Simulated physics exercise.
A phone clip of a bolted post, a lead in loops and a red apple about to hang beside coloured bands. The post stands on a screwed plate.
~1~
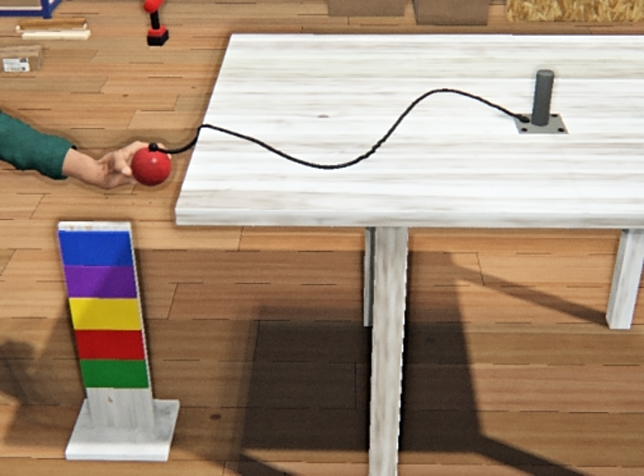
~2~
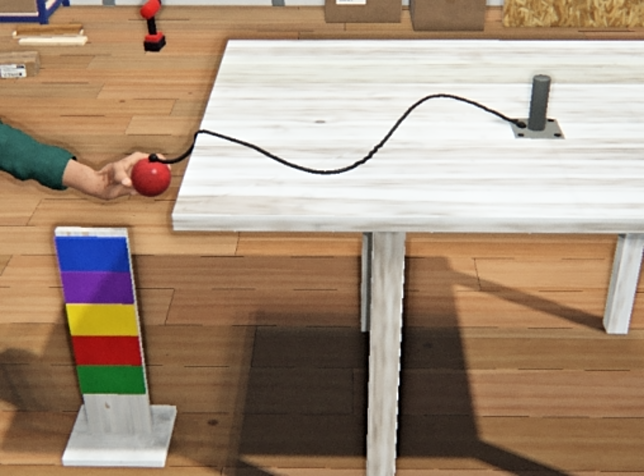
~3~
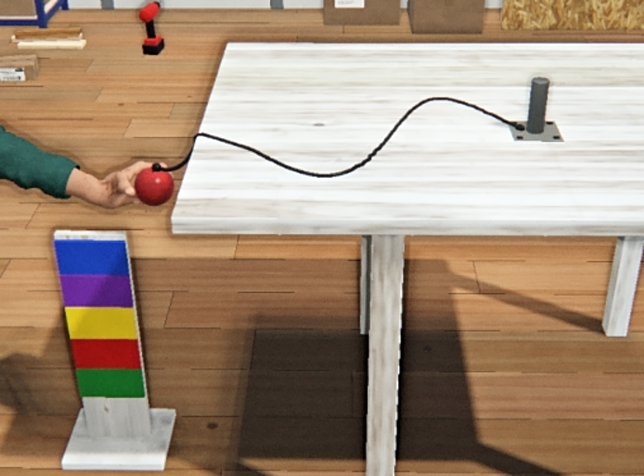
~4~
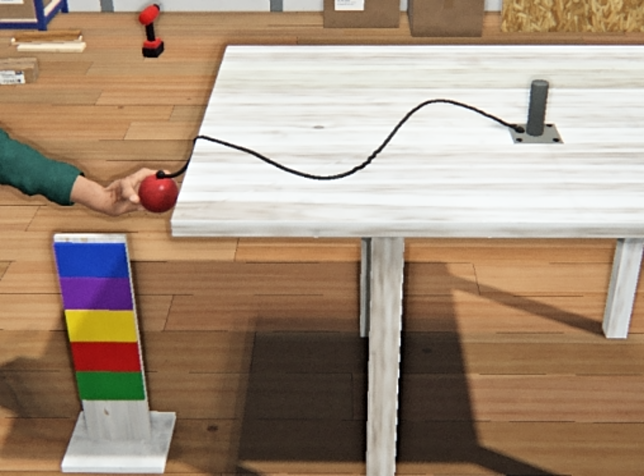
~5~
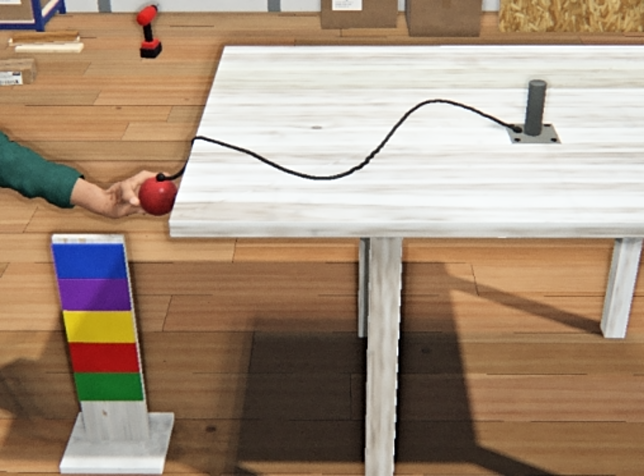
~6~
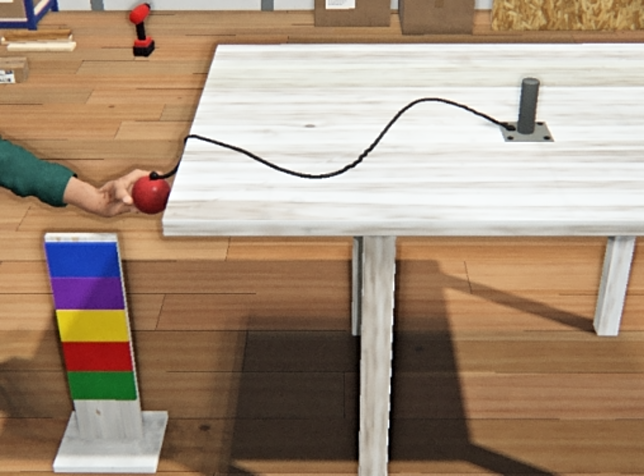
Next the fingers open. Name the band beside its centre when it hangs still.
Its centre hangs level with the red band.
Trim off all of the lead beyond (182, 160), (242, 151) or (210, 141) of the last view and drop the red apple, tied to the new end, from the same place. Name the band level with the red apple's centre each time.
In that order: Yellow; blue; purple.
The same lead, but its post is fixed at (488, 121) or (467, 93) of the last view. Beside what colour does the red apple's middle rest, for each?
In that order: Green; green.
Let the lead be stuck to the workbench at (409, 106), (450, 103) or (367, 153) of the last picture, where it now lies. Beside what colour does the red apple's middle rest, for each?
It would be yellow; yellow; blue.
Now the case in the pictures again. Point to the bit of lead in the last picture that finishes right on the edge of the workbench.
The one at (339, 173).
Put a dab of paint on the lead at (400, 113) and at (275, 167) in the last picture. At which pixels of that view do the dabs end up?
They go to (344, 131) and to (195, 196).
Soon after, apple near (224, 350); level with red.
After that, apple near (196, 351); level with red.
In the end, apple near (212, 352); level with red. Its middle rests at the red band.
